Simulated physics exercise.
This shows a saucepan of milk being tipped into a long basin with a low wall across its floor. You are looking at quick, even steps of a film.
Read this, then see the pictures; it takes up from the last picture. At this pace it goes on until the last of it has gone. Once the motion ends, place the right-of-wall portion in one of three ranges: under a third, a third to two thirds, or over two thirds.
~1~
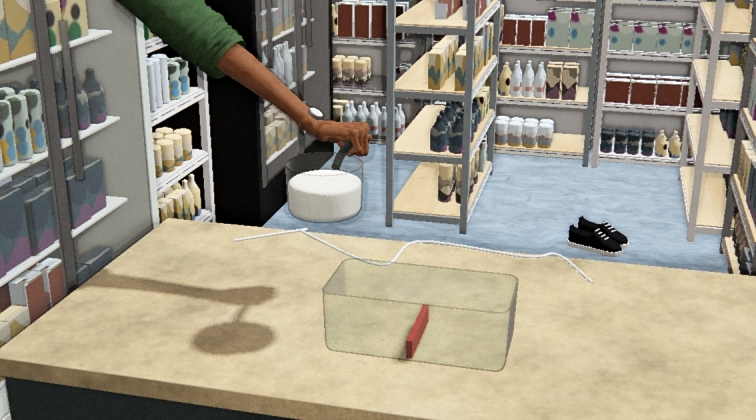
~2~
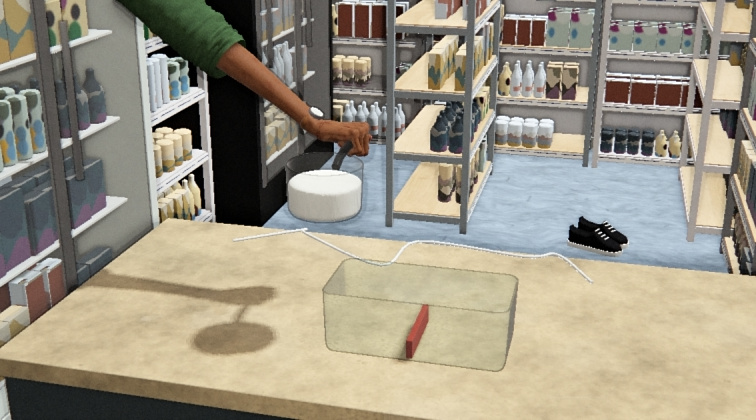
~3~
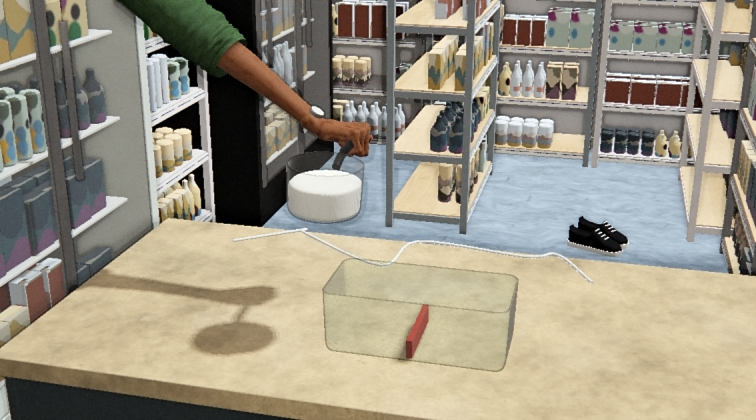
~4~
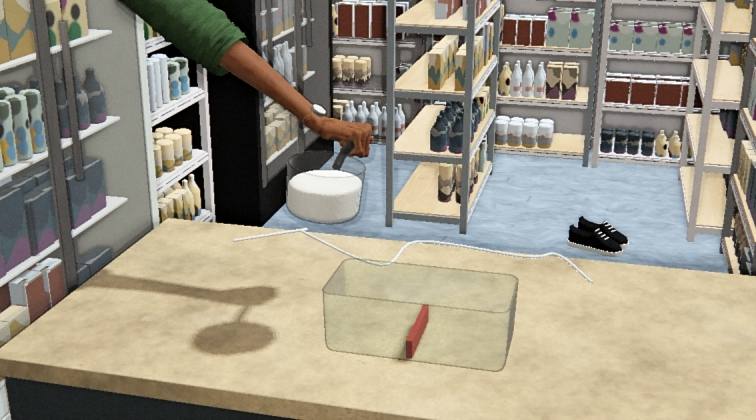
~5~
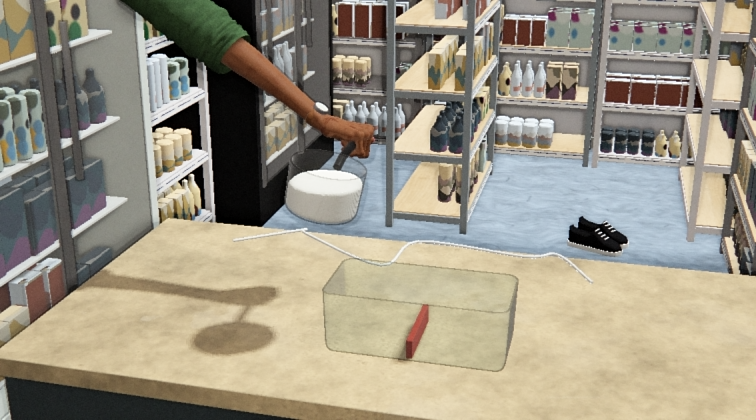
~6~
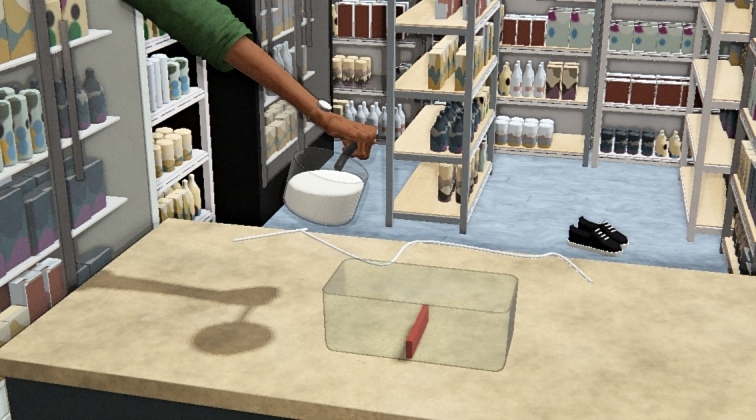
It falls in the range under a third.
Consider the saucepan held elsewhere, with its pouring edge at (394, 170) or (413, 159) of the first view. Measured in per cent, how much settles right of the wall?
The first start yields 65 per cent, the second 85 per cent.
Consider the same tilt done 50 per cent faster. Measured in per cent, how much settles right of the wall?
Roughly 10 %.
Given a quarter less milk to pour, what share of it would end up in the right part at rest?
That share would be some 5 parts in a hundred.
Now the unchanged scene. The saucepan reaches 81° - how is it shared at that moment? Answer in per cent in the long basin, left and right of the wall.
Split is about 5 % to the left and 0 % to the right.
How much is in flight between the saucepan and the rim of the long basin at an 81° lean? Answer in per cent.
That comes to near 35 percent.
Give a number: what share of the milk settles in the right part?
Some 10 per cent.
A moment on, the saucepan is tipped on its side and 61 per cent is still to pour, 6 is left of the wall and 0 right of it.
Next, the saucepan is tipped right over and 7 per cent is still to pour, 75 is left of the wall and 3 right of it.
Then the saucepan is tipped right over and 0 per cent is still to pour, 89 is left of the wall and 9 right of it.
Later the saucepan is tipped right over and 0 per cent is still to pour, 87 is left of the wall and 10 right of it.
Finally, 87 per cent lies left of the wall, 10 right of it and 3 outside.
